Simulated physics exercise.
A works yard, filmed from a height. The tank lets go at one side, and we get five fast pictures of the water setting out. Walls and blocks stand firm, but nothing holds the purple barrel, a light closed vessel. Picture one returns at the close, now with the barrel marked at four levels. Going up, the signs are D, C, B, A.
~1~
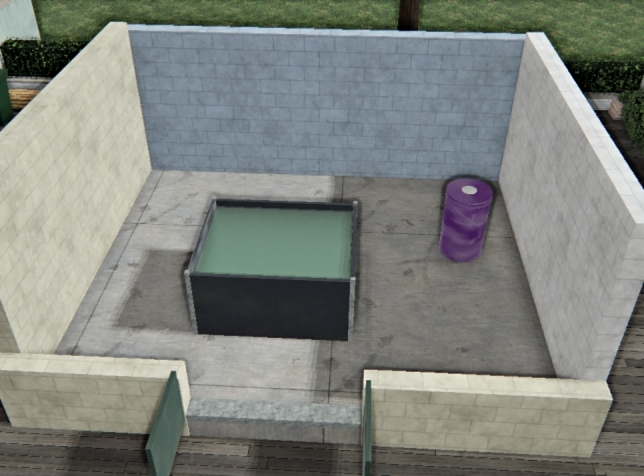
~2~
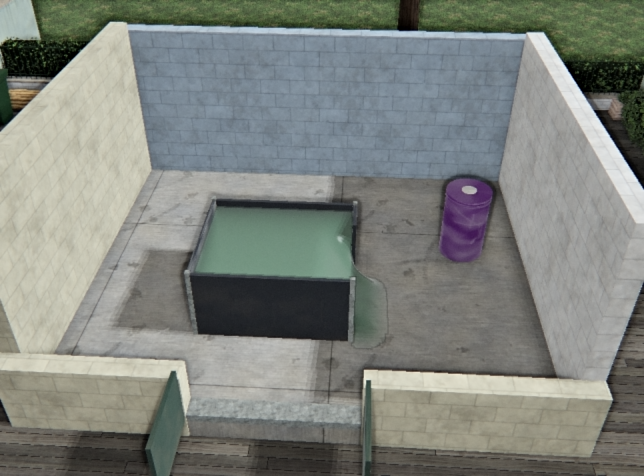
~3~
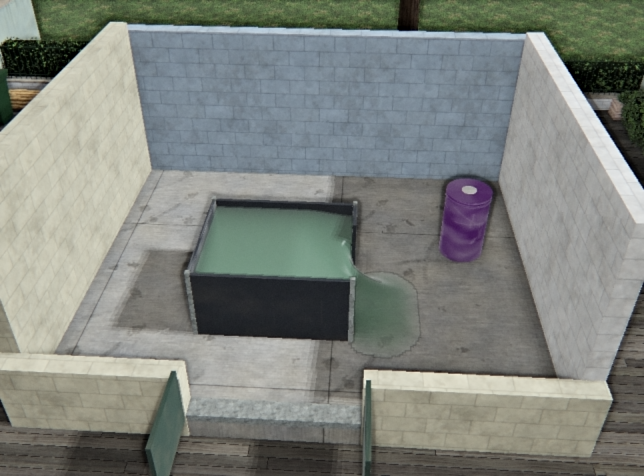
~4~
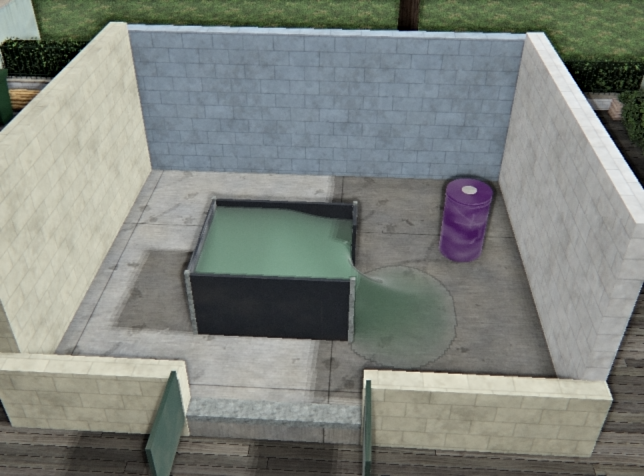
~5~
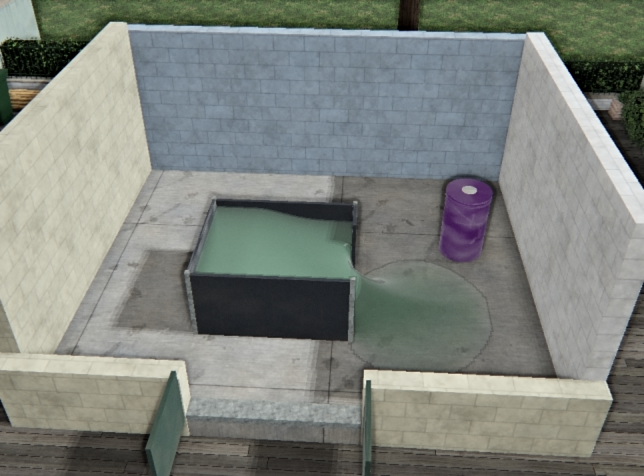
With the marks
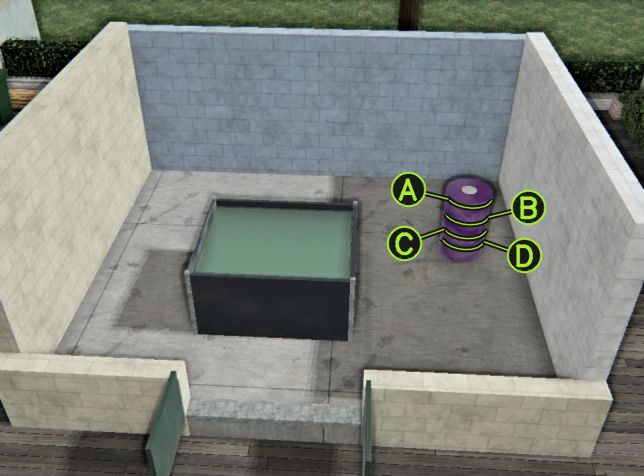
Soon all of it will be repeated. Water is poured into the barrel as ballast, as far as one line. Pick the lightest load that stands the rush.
Go for C.
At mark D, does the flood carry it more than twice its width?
No.
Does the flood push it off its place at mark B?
No, that is safe.
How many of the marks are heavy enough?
Three of them.
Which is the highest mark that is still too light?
D.
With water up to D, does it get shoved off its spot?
Yes, that goes wrong.
In lime, A at (471, 208); B at (469, 224); C at (466, 238); D at (465, 249); from the bottom up D, C, B, A.
If A is chosen, it does not move.
If B is chosen, it does not move.
If C is chosen, it does not move.
If D is chosen, it is pushed about half its own width away.
